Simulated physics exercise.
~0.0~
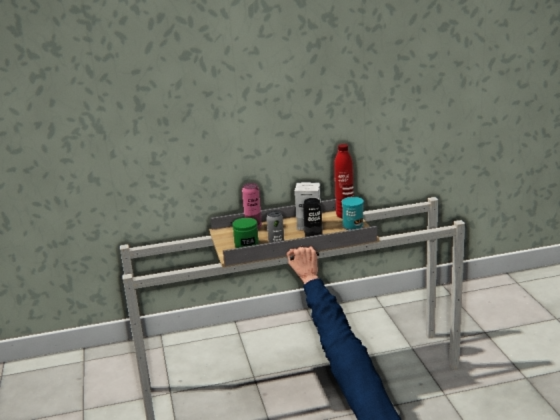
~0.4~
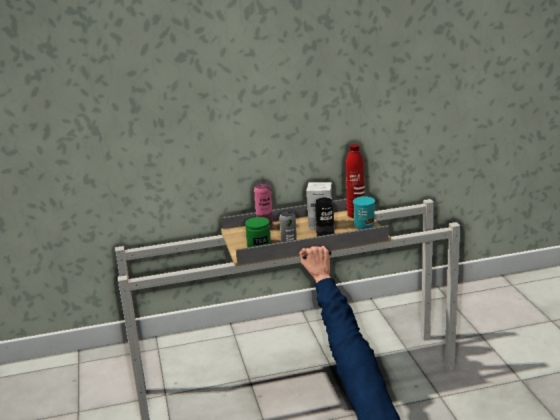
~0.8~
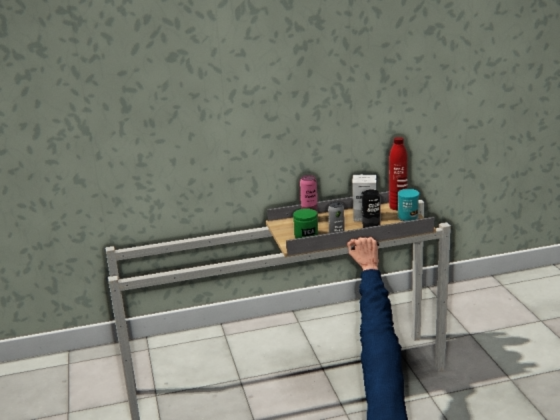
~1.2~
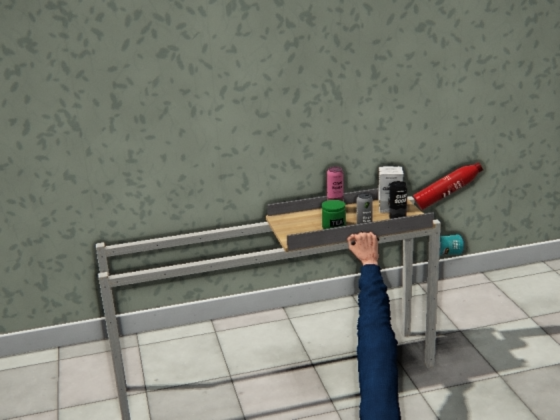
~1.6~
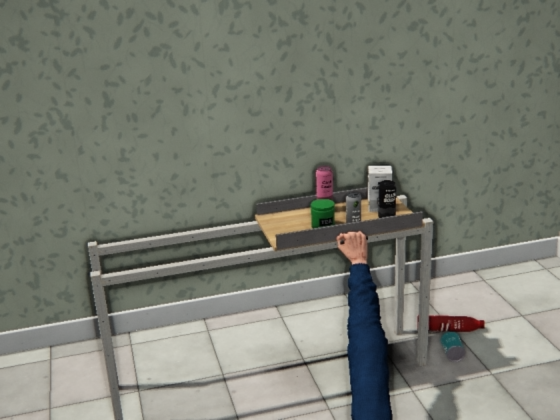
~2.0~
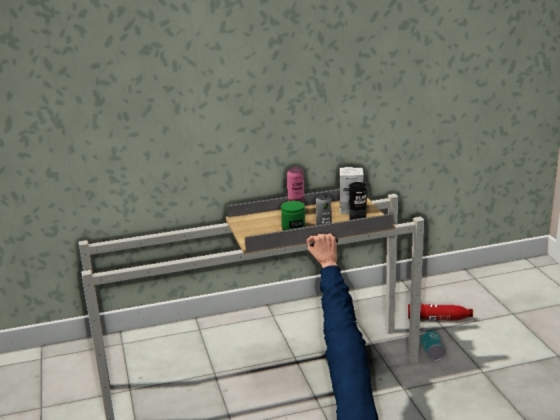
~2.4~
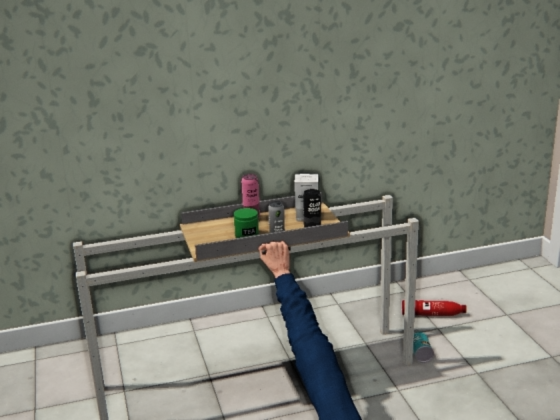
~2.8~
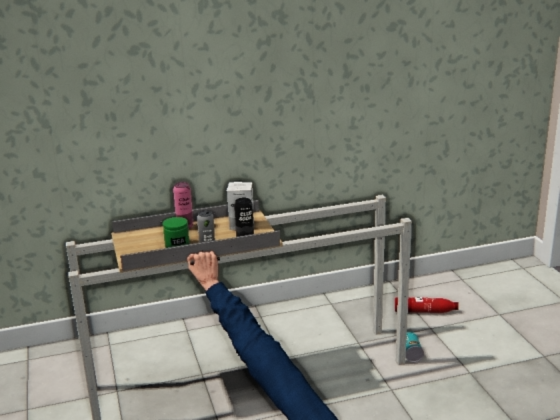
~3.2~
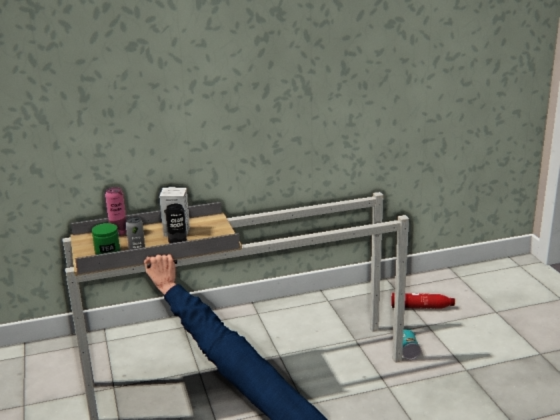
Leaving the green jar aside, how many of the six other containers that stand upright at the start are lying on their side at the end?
Two of them are lying on their side at the end, the red bottle and the turquoise tin, both down on the tiled floor.
